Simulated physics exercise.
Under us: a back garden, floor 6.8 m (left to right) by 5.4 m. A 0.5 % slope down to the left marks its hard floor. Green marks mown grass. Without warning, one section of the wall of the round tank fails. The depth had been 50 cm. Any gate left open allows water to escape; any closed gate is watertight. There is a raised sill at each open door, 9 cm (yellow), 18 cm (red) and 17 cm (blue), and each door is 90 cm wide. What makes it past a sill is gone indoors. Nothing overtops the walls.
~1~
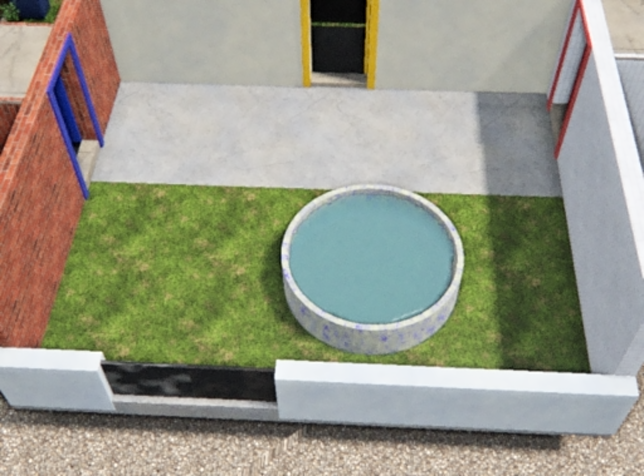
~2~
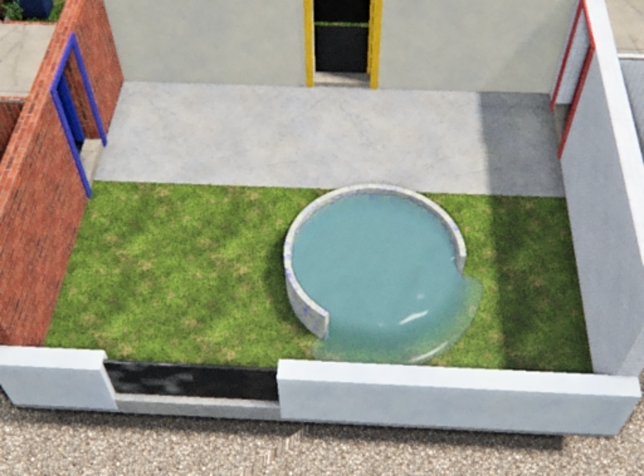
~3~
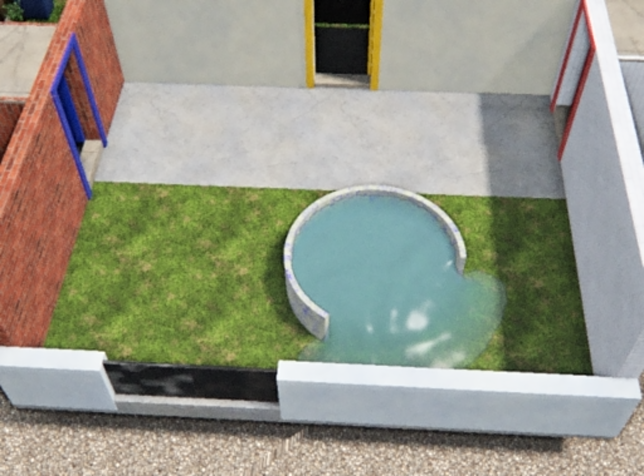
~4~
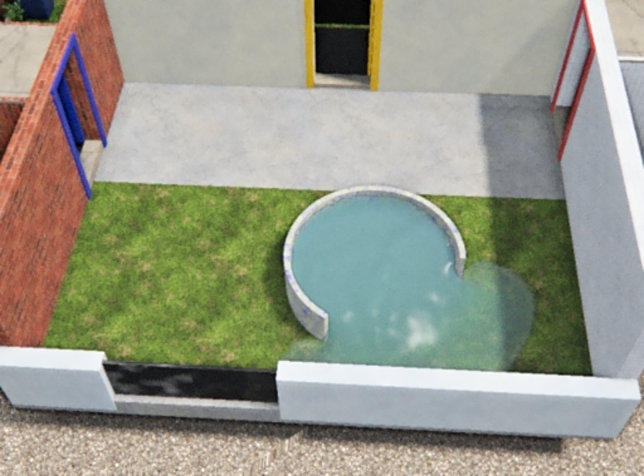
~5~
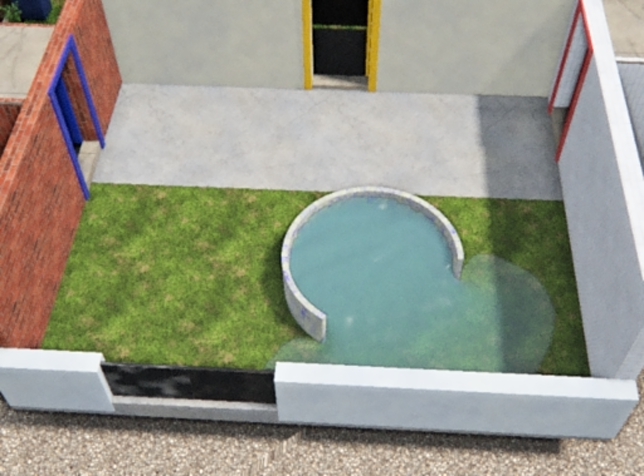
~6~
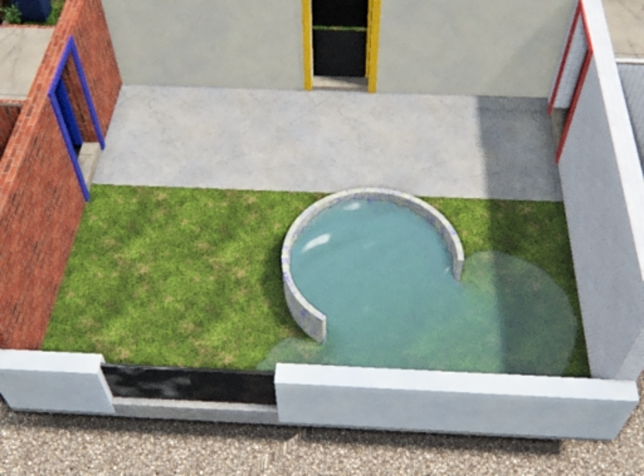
In a walled back garden, the front of a round tank's wall gives way, water pouring out and spreading across the grass.
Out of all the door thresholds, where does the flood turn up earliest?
I would say at the red threshold.
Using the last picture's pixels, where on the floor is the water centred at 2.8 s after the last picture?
Around (411, 304) in the last picture.
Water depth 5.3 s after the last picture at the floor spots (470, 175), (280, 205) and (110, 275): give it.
Spot by spot: Some 4, 1, then 5 cm.
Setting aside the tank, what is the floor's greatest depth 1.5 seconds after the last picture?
About 37 cm at most.
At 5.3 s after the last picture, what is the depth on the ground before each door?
Depths in cm: Yellow 7, red 6, blue 1.
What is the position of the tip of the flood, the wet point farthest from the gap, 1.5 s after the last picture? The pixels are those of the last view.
Around (105, 385).
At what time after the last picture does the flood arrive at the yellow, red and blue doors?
Yellow: 4.0 s; red: 2.6 s; blue: 5.5 s.
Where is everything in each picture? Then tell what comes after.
The round tank at (372, 256) is whole and still, 50 cm deep, in the first frame.
The front is at (317, 352), 1.2 m from the gap at (416, 334); 0.5 m2 of floor is under water; 50 cm left at the back of the round tank, in the second frame.
The front is at (497, 285), 1.4 m from the gap at (415, 337); 1.5 m2 of floor is under water; 50 cm left at the back of the round tank, in the third frame.
Water pours out at (415, 339) and has run 1.7 m, to (519, 283); deepest outside 27 cm, 50 cm at the round tank's back, in the fourth frame.
Water pours out at (413, 340) and has run 1.9 m, to (267, 391); deepest outside 46 cm, 49 cm at the round tank's back, in the fifth frame.
The front is at (243, 391), 2.2 m from the gap at (413, 341); 4.2 m2 of floor is under water; 44 cm left at the back of the round tank, in the sixth frame.
A moment later water covers 20 % of the floor and is deepest (42 cm) near (586, 408); yellow door not reached, red door not reached, blue door not reached.
Soon after water covers 25 % of the floor and is deepest (37 cm) near (570, 408); yellow door not reached, red door not reached, blue door not reached.
Next water covers 50 % of the floor and is deepest (18 cm) near (509, 405); yellow door not reached, red door reached 2.6 s after the last picture, blue door not reached.
Later on water covers 80 % of the floor and is deepest (12 cm) near (529, 104); yellow door reached 4.2 s after the last picture, red door reached 2.6 s after the last picture, blue door not reached.
At the end water covers 100 % of the floor and is deepest (9 cm) near (109, 130); yellow door reached 4.2 s after the last picture, red door reached 2.6 s after the last picture, blue door reached 5.7 s after the last picture.
